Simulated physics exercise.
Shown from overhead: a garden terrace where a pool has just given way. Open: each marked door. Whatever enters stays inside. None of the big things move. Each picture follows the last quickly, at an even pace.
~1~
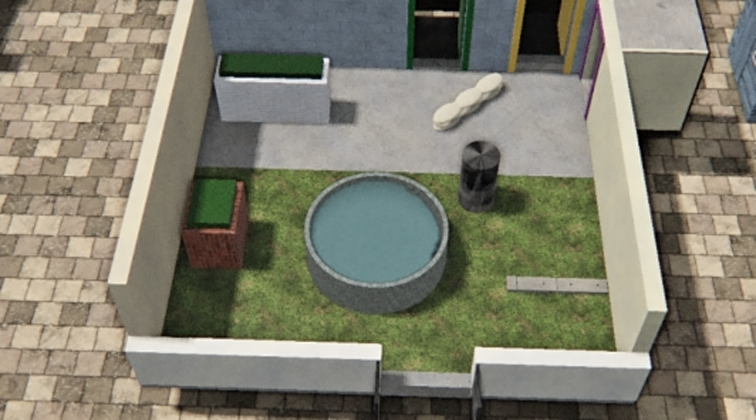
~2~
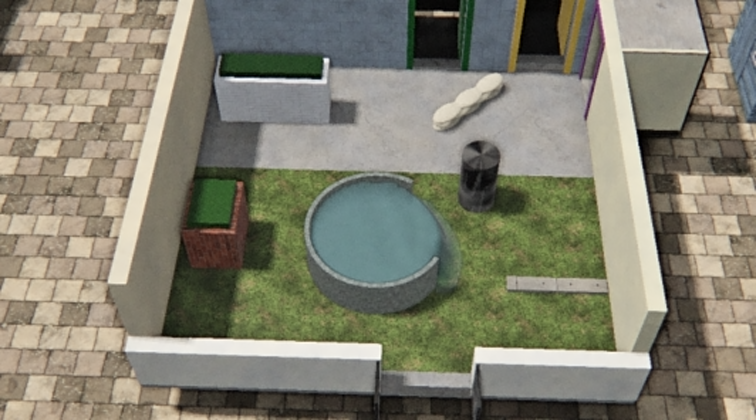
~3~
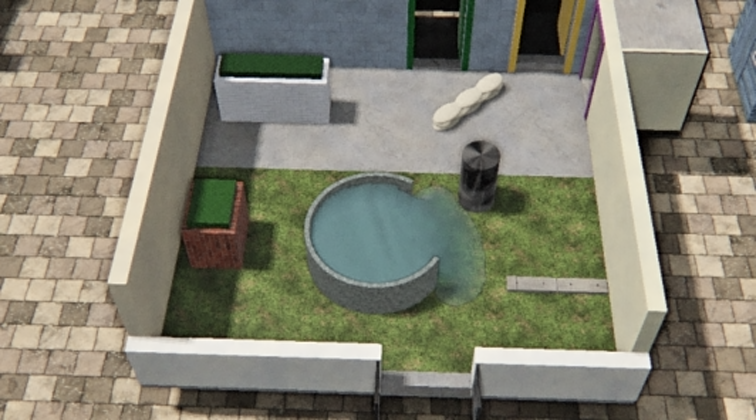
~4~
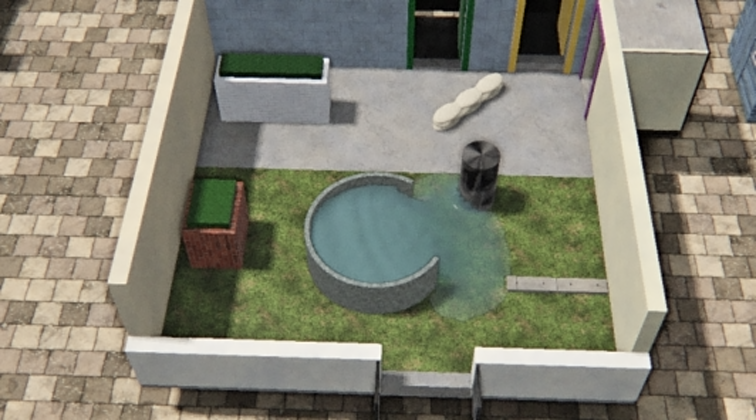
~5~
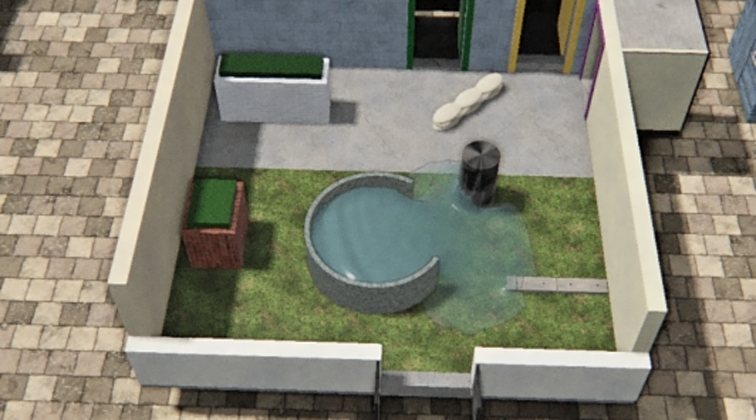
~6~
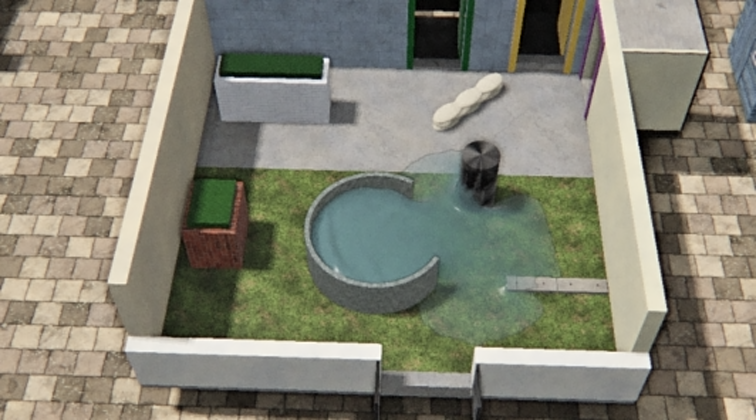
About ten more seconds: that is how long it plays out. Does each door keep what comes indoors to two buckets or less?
The purple door will top two buckets; the yellow door will not top two buckets; the green door will not top two buckets.
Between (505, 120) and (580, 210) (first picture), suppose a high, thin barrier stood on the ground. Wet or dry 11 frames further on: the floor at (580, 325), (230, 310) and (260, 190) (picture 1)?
Submerged; untouched; untouched.
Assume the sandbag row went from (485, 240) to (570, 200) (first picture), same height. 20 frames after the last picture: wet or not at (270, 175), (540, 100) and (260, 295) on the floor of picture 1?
First point still bare, second inundated, third still bare.
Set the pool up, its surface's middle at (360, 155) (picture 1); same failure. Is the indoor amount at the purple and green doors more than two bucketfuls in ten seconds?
Door check - the purple one crosses the line, the green one crosses the line.
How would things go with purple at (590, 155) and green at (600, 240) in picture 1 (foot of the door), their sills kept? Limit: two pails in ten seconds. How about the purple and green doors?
After the change, the purple door overshoots, while the green door overshoots.
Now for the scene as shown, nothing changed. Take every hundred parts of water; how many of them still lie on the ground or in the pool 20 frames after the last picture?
About 100 per cent.
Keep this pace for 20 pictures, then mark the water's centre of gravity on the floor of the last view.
My pick is pixel (487, 226).
A moment on, water covers 30 % of the floor; the purple door not reached, the yellow door not reached, the green door not reached.
Next, water covers 45 % of the floor; the purple door not reached, the yellow door wet at the sill, nothing in, the green door not reached.
Then, water covers 55 % of the floor; the purple door under two buckets in, the yellow door wet at the sill, nothing in, the green door wet at the sill, nothing in.
Later, water covers 65 % of the floor; the purple door far over two buckets in, the yellow door under two buckets in, the green door under two buckets in.
In the end, water covers 90 % of the floor; the purple door far over two buckets in, the yellow door under two buckets in, the green door under two buckets in.
